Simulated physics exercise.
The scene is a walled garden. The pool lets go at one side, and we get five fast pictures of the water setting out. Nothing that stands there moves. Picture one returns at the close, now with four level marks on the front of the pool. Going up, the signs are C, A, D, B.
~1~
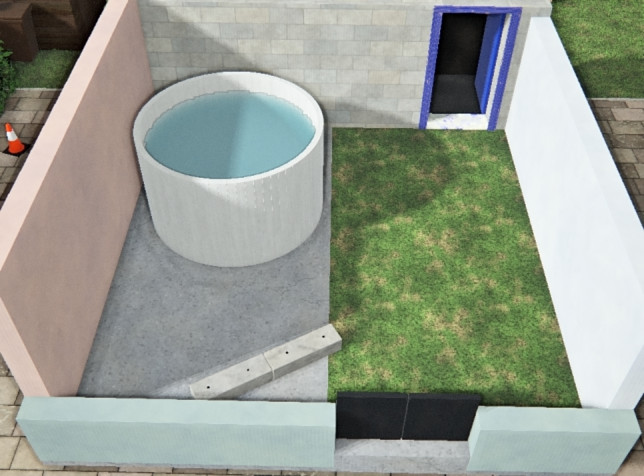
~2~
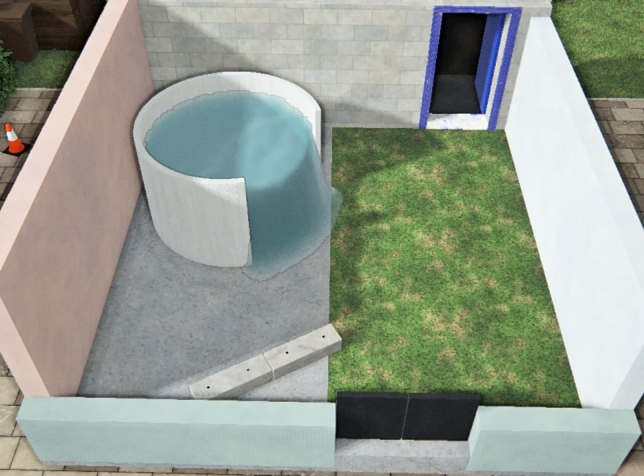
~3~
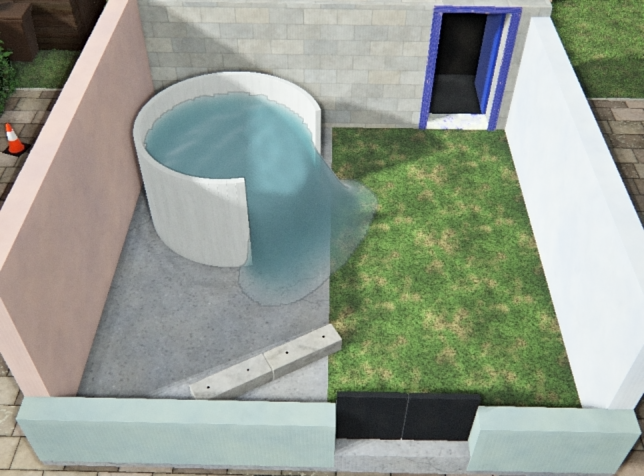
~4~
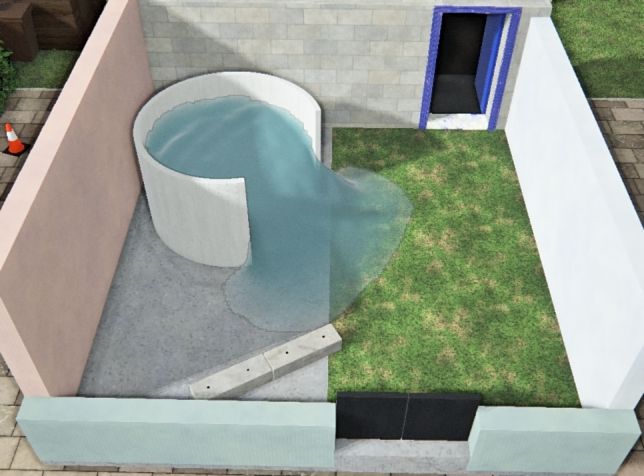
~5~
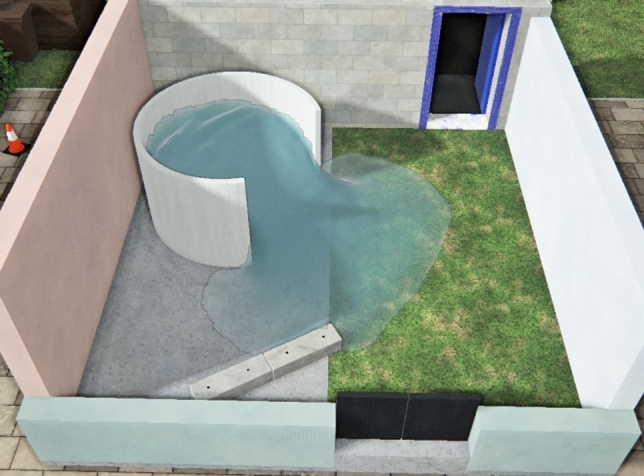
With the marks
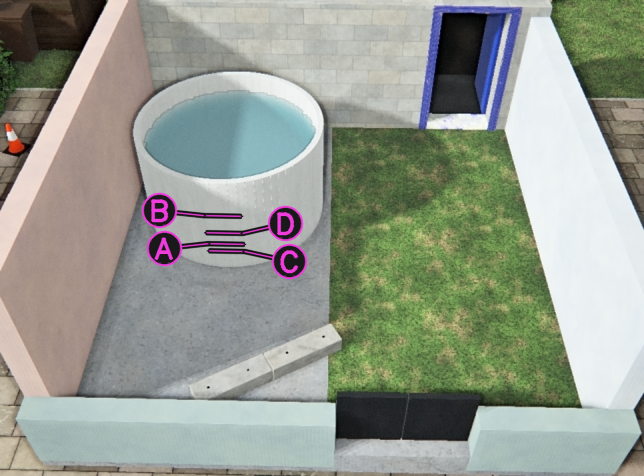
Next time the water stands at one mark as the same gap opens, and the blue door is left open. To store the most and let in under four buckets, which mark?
The answer is level D.
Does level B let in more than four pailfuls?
Yes, it does.
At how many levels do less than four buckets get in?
Three of the four.
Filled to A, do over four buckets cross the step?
No, that is safe.
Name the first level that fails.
B.
On the marked copy, A at (226, 244); B at (222, 215); C at (226, 251); D at (224, 233); from the bottom up C, A, D, B.
For level A, nothing gets over.
For level B, about 9 bucketfuls get in.
For level C, nothing gets over.
For level D, a splash gets over, under a bucket.
